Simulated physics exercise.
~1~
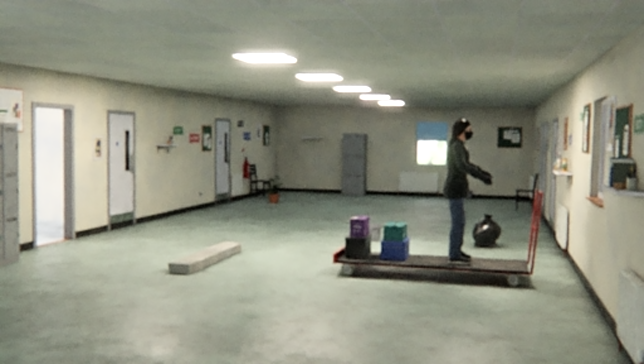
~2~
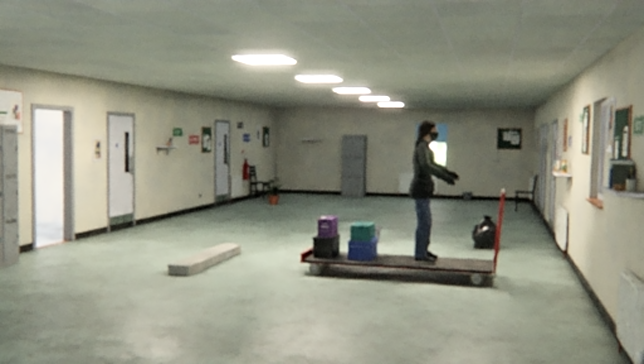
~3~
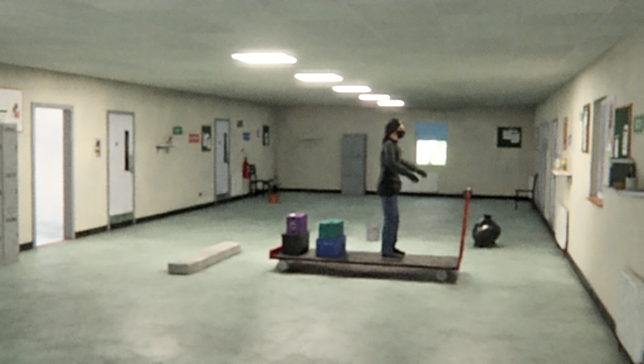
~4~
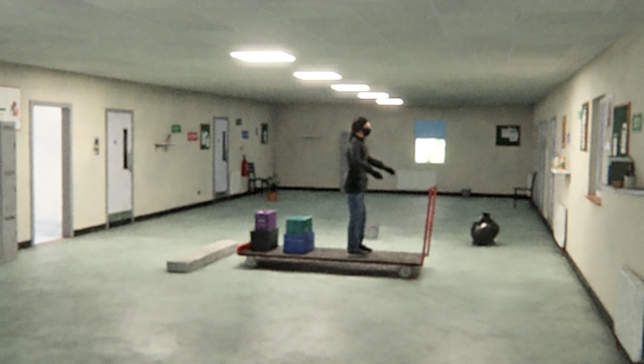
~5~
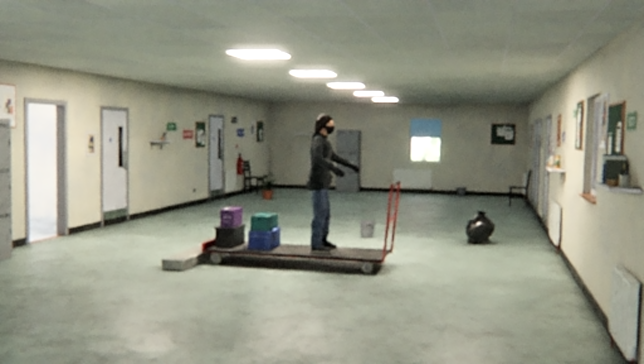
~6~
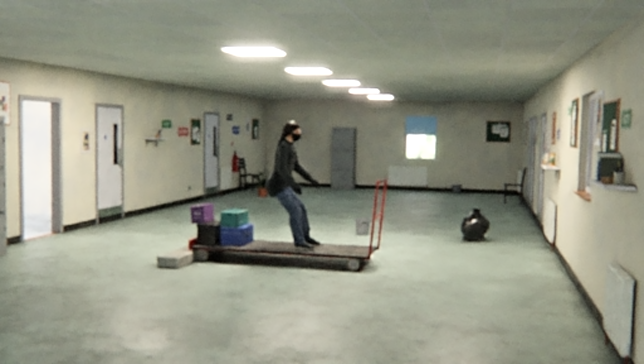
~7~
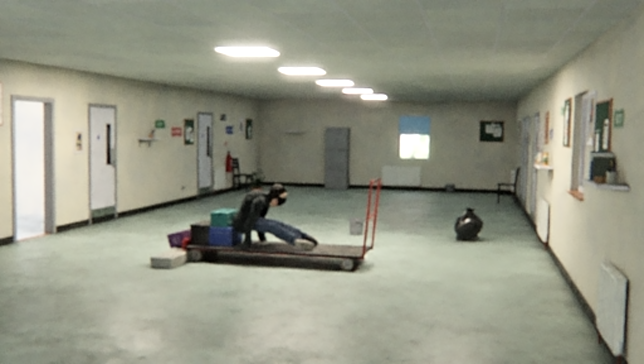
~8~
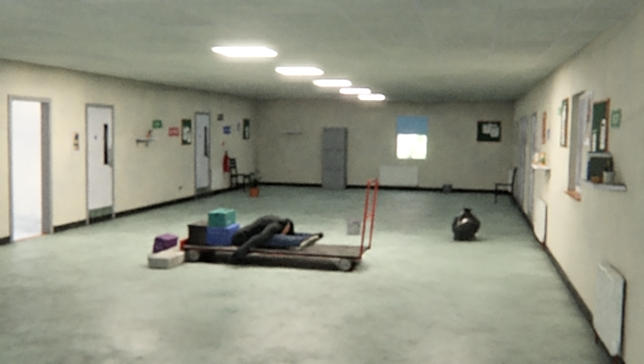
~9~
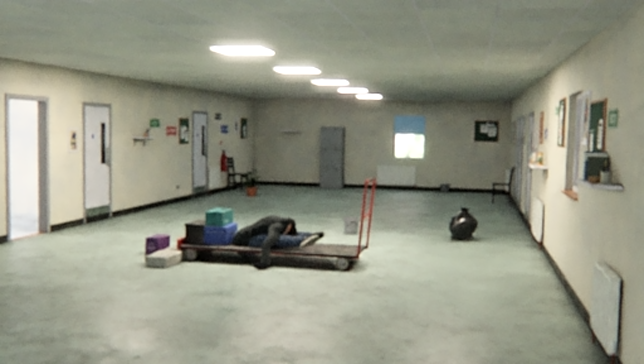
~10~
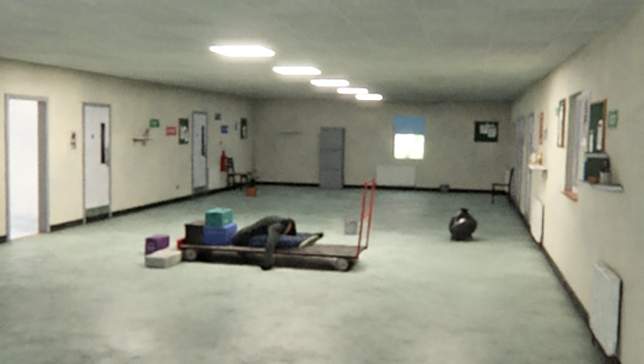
A flatbed trolley carrying stacked boxes and a standing worker rolled left across a hall and stopped against a low kerb; the purple box toppled over the front onto the floor, while the worker crumpled and ended slumped on the deck behind the remaining boxes.
